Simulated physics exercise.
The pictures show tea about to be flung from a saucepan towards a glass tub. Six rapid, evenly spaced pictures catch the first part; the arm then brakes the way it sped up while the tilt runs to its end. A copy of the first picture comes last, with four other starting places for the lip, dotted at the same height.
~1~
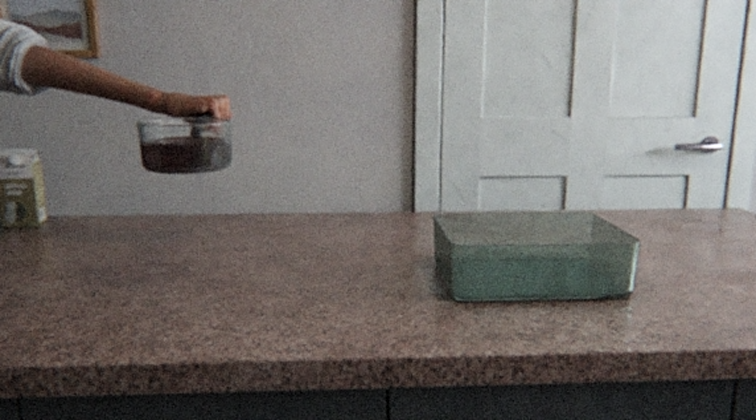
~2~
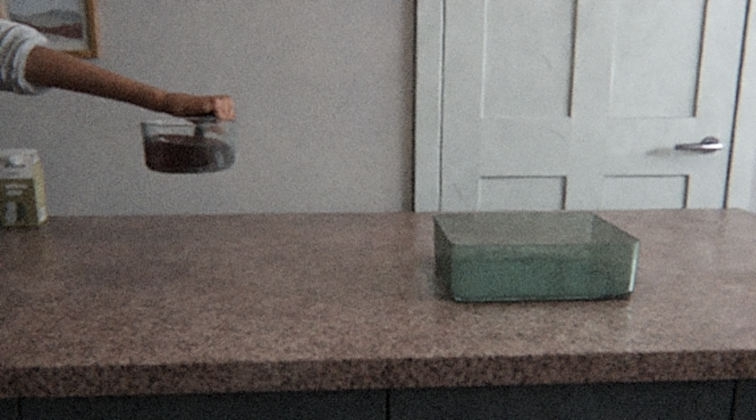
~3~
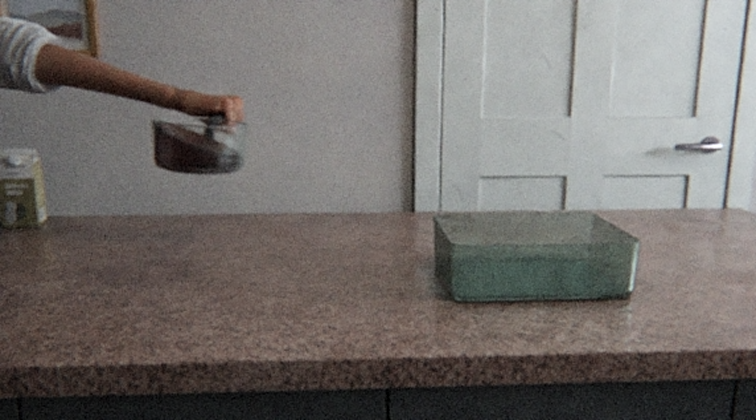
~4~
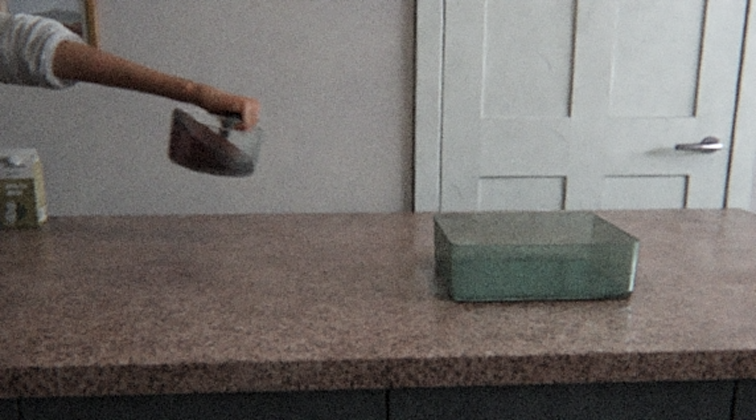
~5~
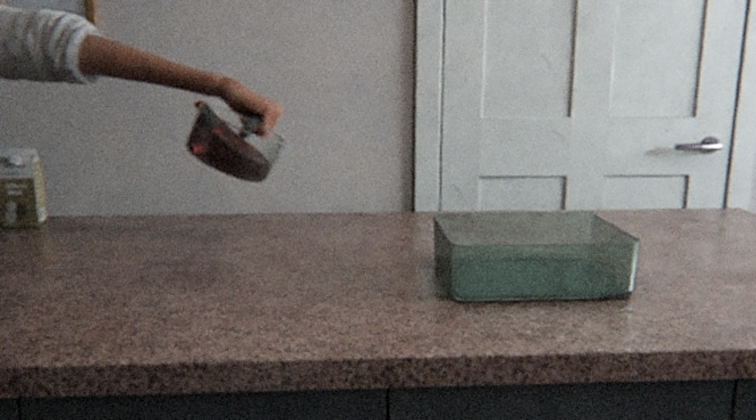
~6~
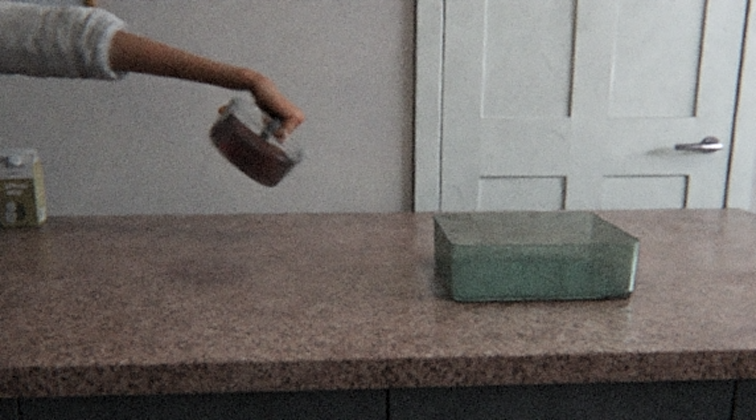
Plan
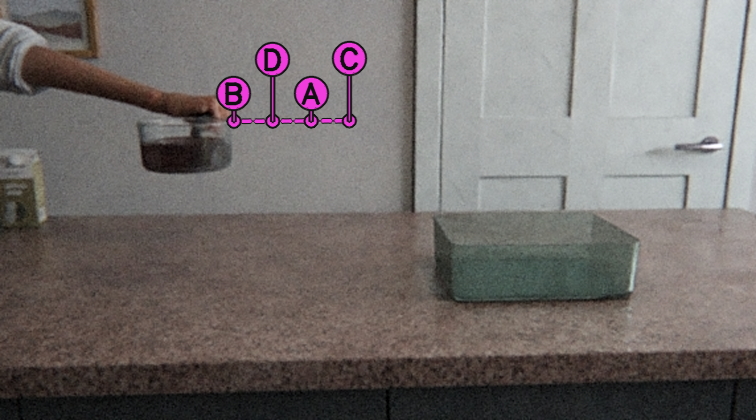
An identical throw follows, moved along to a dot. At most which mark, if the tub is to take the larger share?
Take D.
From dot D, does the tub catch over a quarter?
Yes, clearly.
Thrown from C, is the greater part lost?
No.
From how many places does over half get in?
Three of them.
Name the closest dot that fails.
It is B.
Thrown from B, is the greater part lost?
Yes.
On the marked copy, A at (311, 121); B at (233, 121); C at (349, 120); D at (272, 121).
If A is chosen, about 69 % lands in the tub, 6 % falls short and 25 % goes beside or beyond.
If B is chosen, about 27 % lands in the tub, 68 % falls short and 5 % goes beside or beyond.
If C is chosen, about 73 % lands in the tub, 8 % falls short and 19 % goes beside or beyond.
If D is chosen, about 64 % lands in the tub, 19 % falls short and 17 % goes beside or beyond.
